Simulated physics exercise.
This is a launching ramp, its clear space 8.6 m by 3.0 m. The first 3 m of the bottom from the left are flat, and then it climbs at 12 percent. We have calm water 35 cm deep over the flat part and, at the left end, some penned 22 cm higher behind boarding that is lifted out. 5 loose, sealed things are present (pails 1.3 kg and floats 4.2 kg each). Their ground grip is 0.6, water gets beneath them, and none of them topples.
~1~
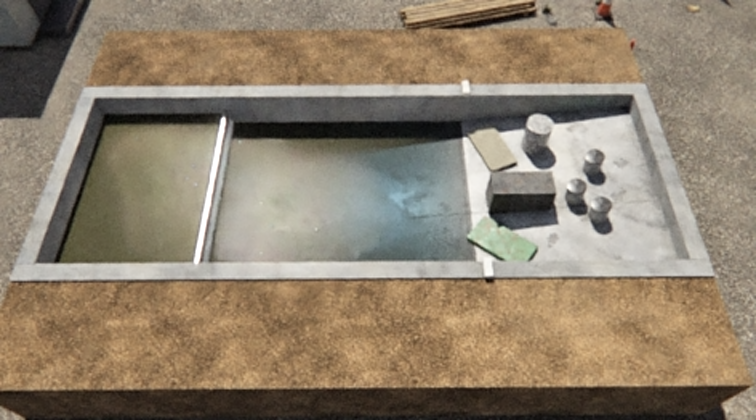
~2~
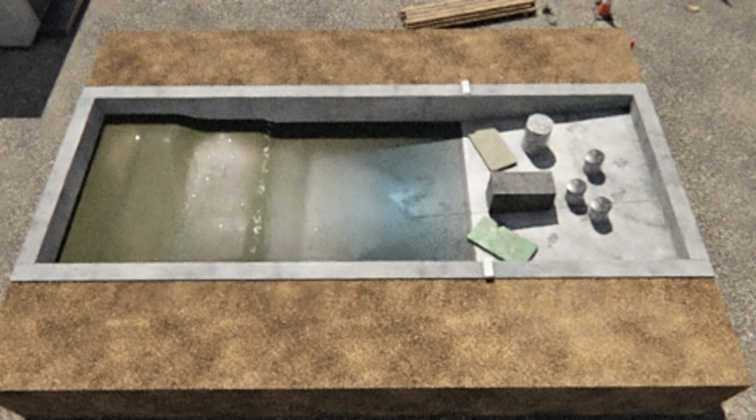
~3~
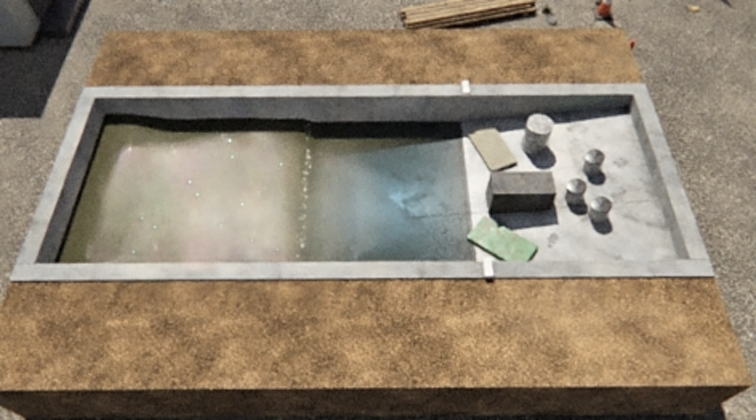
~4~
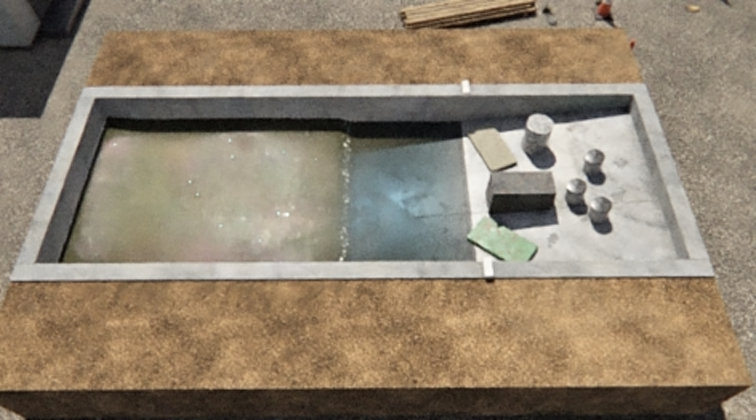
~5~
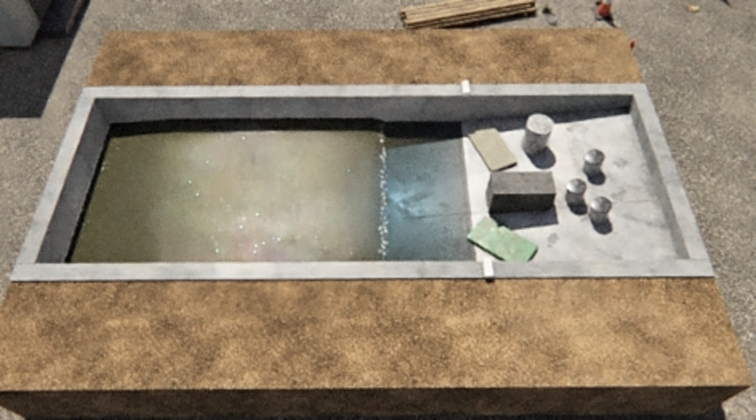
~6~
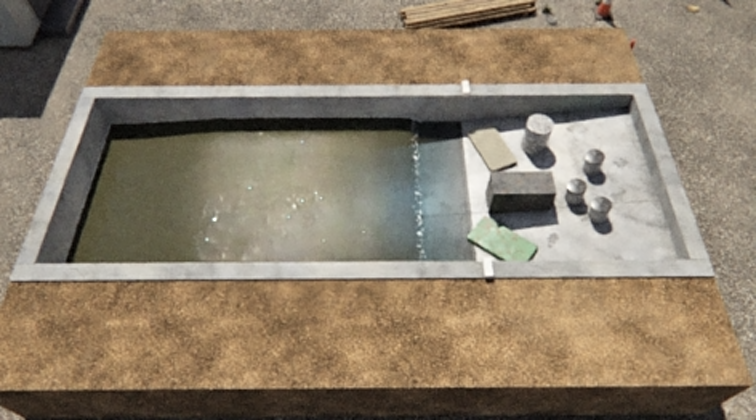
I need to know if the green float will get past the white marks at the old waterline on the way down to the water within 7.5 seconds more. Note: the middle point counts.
Going by the pictures, the green float will get there, I'd say.
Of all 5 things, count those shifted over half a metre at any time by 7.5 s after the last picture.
By my count, 5.
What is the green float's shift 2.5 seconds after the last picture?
About 80 cm by then.
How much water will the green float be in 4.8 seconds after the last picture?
Close to 8 centimetres.
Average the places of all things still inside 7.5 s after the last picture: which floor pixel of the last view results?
Centre of the remaining things: Roughly (401, 201).
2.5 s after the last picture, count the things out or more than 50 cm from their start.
My count gives 1.
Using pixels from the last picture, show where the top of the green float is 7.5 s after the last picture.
It should be close to pixel (339, 225).
Then, 0.6 s after the last picture the green float is near (505, 241), 0.0 m from its start, aground; 0 of 5 are over the mark; 0 afloat.
Then, 2.5 s after the last picture the green float is near (564, 231), 0.9 m from its start, afloat; 0 of 5 are over the mark; 4 afloat.
Then, 4.8 s after the last picture the green float is near (430, 241), 1.0 m from its start, afloat; 2 of 5 are over the mark; 5 afloat.
Then, 7.5 s after the last picture the green float is near (339, 225), 2.4 m from its start, afloat; 5 of 5 are over the mark; 4 afloat.
